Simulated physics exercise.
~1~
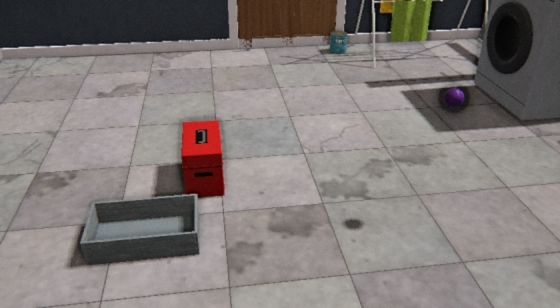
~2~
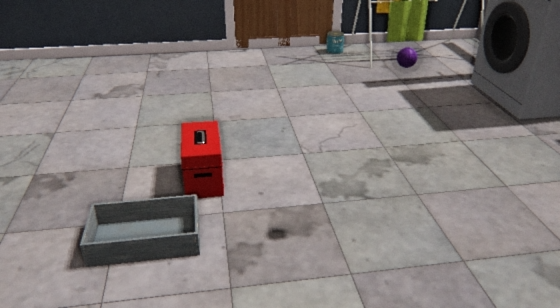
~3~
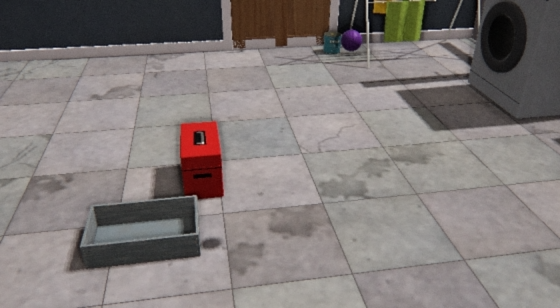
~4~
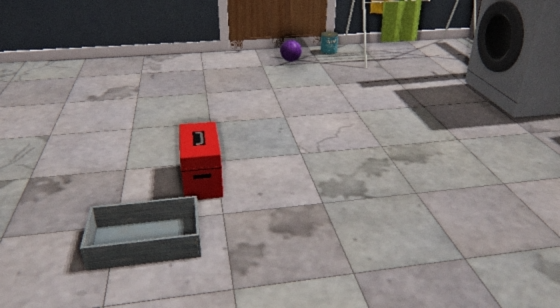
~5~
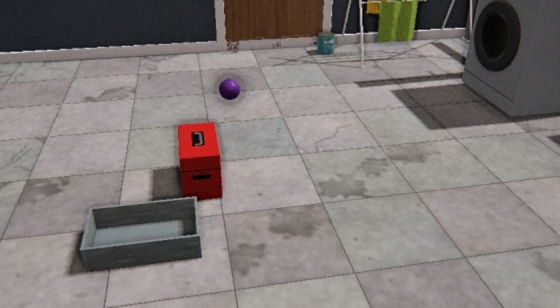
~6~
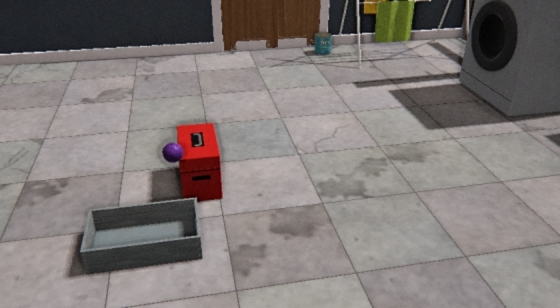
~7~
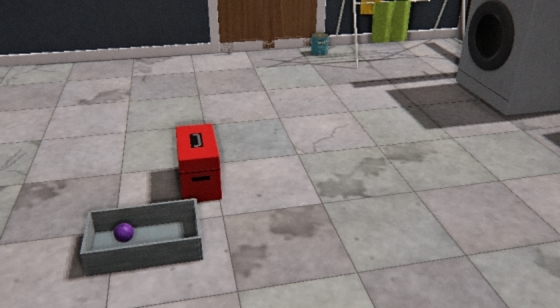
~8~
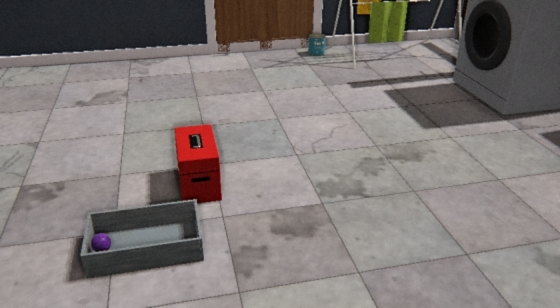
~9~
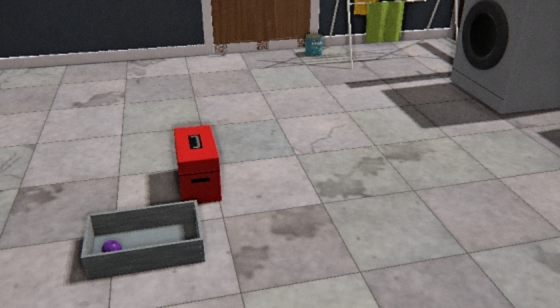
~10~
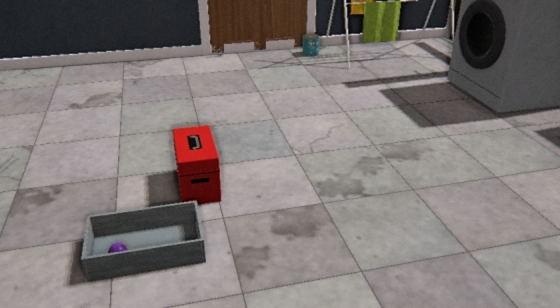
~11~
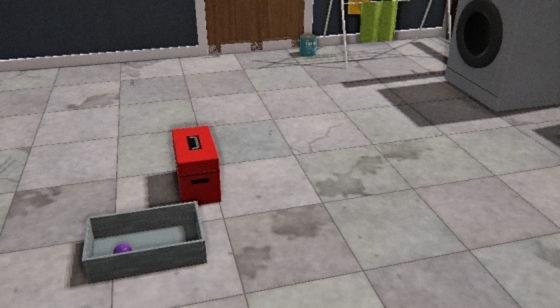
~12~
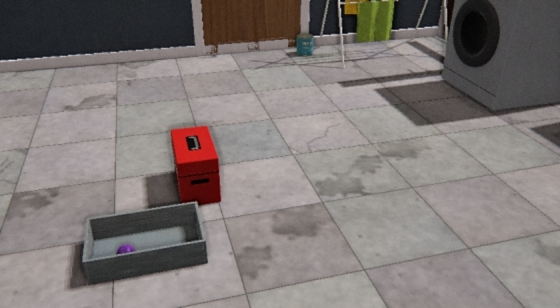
A purple ball flies left past a red toolbox and settles inside an open gray box.
